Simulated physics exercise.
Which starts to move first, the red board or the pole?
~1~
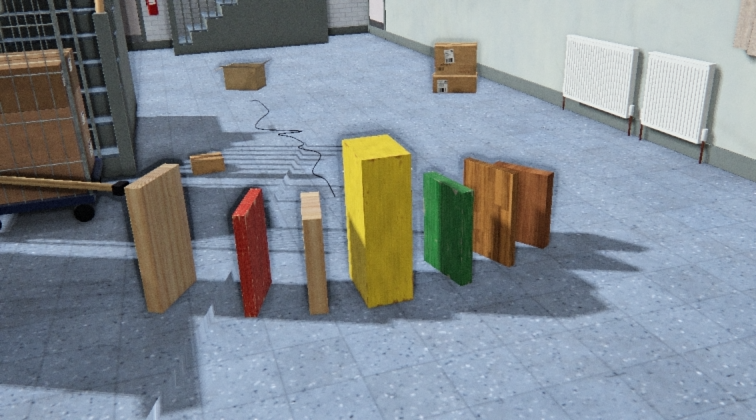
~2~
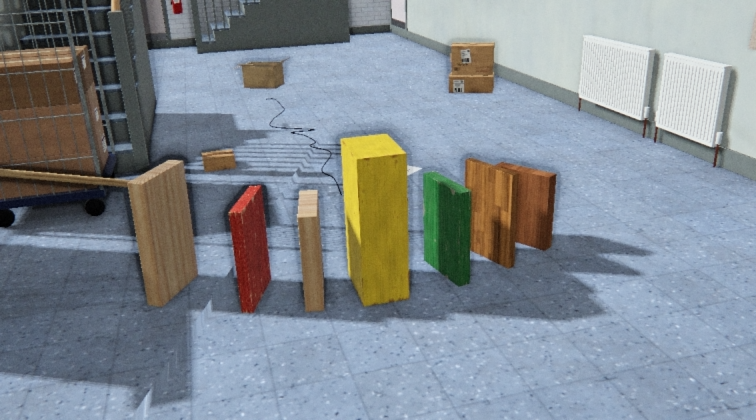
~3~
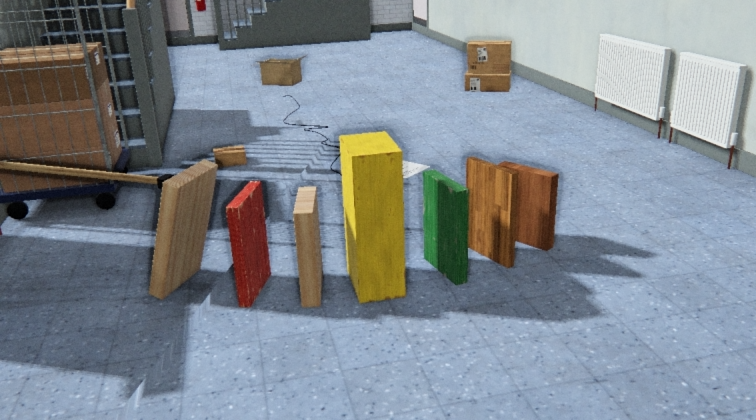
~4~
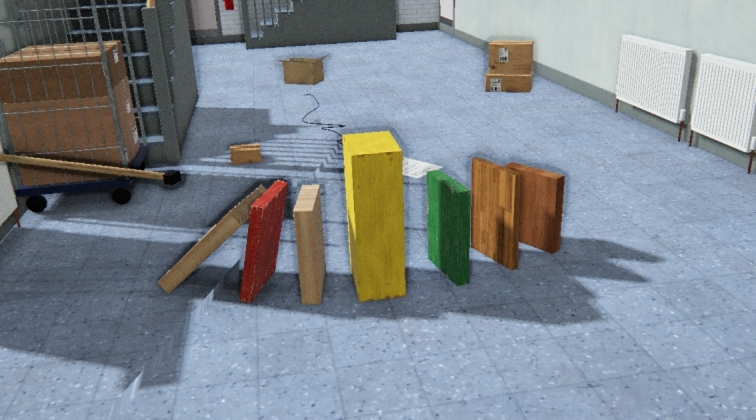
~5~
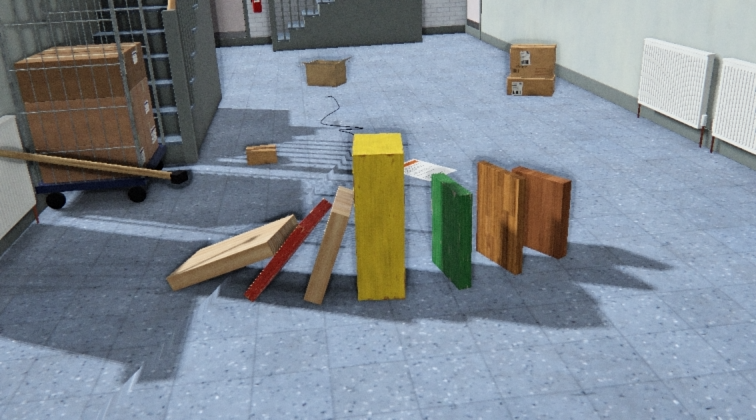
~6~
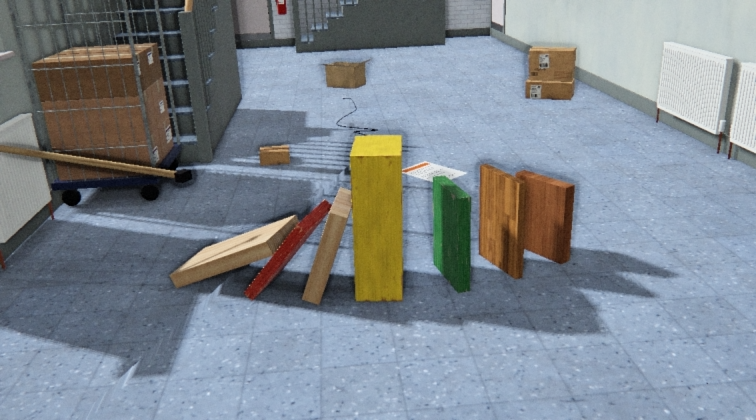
The pole starts to move first. The red board only begins to tilt later, once the first board has tipped over toward it.
